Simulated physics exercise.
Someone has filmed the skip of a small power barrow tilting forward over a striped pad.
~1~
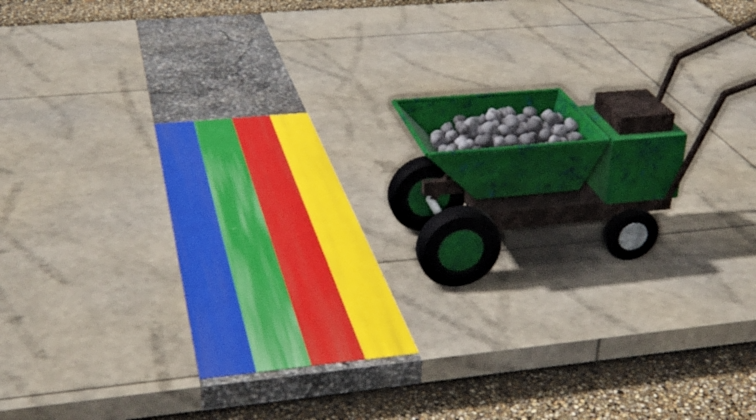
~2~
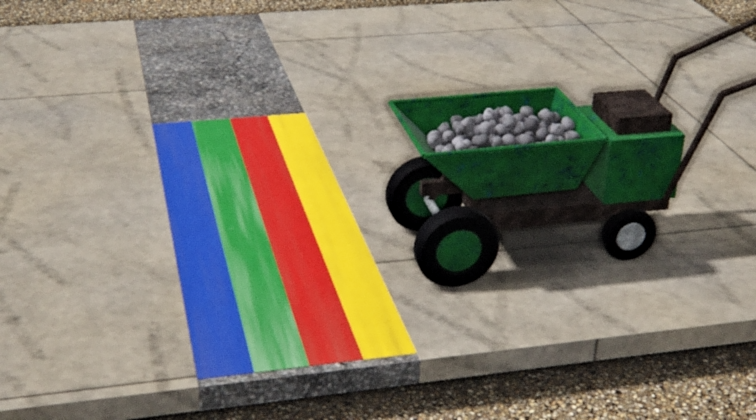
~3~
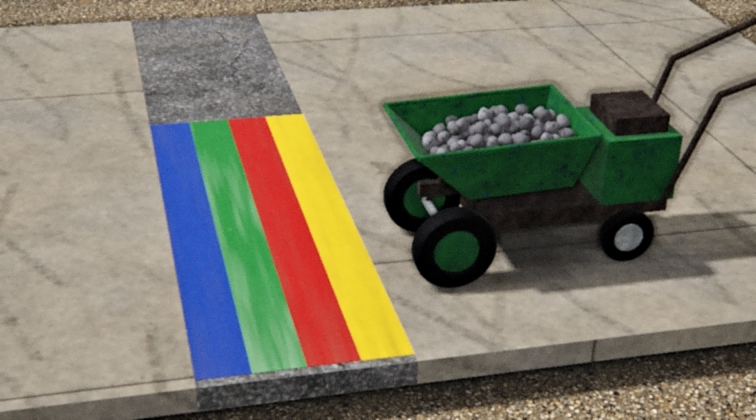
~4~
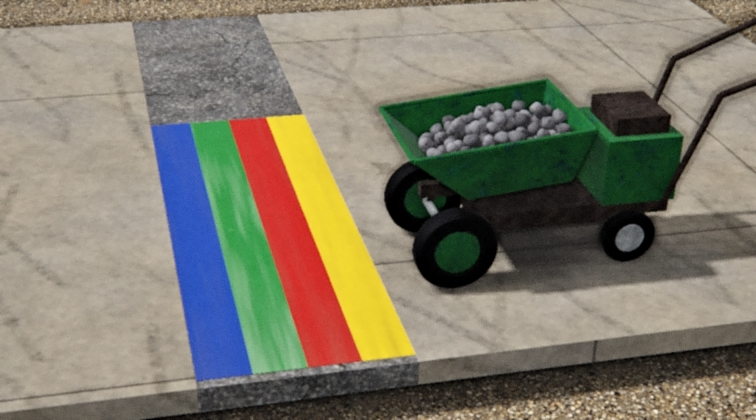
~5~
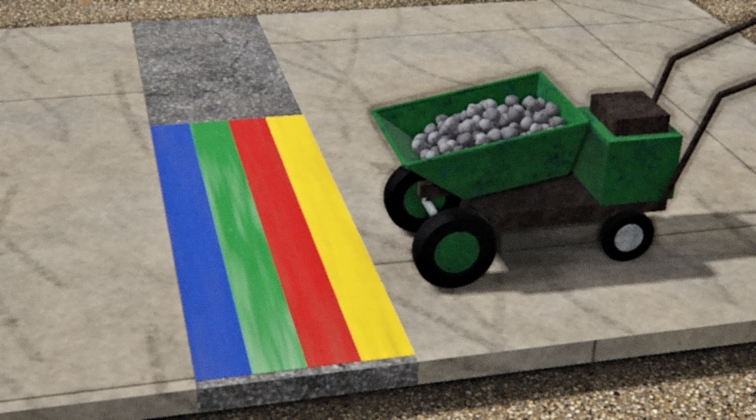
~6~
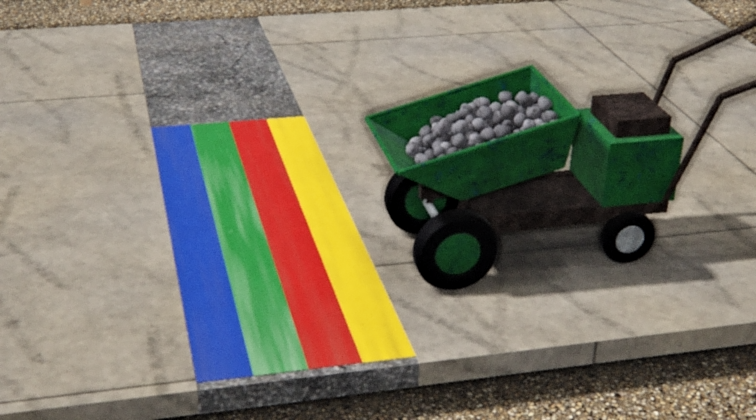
Green skip of a small power barrow holding round grey cobbles, sitting level, then tilting slightly forward beside a striped pad.
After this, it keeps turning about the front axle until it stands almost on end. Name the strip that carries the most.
The heap favours the red strip.
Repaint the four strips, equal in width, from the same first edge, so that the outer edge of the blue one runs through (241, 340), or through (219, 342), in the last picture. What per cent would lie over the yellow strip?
Roughly 0 per cent, and 0 per cent.
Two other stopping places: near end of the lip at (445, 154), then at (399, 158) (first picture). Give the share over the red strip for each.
Near 30 % and 20 %.
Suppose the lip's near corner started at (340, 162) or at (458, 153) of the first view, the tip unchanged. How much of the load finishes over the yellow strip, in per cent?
First some 0, then 30 per cent.
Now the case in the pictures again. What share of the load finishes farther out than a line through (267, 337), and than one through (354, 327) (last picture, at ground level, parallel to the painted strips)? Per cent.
Roughly 30 per cent, and 90 per cent.
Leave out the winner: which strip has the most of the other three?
In second place: The green strip.
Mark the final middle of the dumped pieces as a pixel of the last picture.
Roughly at (276, 268).
Soon, skip tipped steeply; all in the skip.
A while on, skip tipped right over; about two thirds in the skip; a stray few over the yellow strip; about a quarter over the red strip; a stray few over the green strip.
Towards the end, skip tipped right over; a small part in the skip; a stray few over the yellow strip; about a third over the red strip; about a quarter over the green strip; a small part over the blue strip; a small part off the paint.
Finally, skip tipped right over; a small part in the skip; a small part over the yellow strip; about a third over the red strip; about a quarter over the green strip; about a quarter over the blue strip; a small part off the paint.
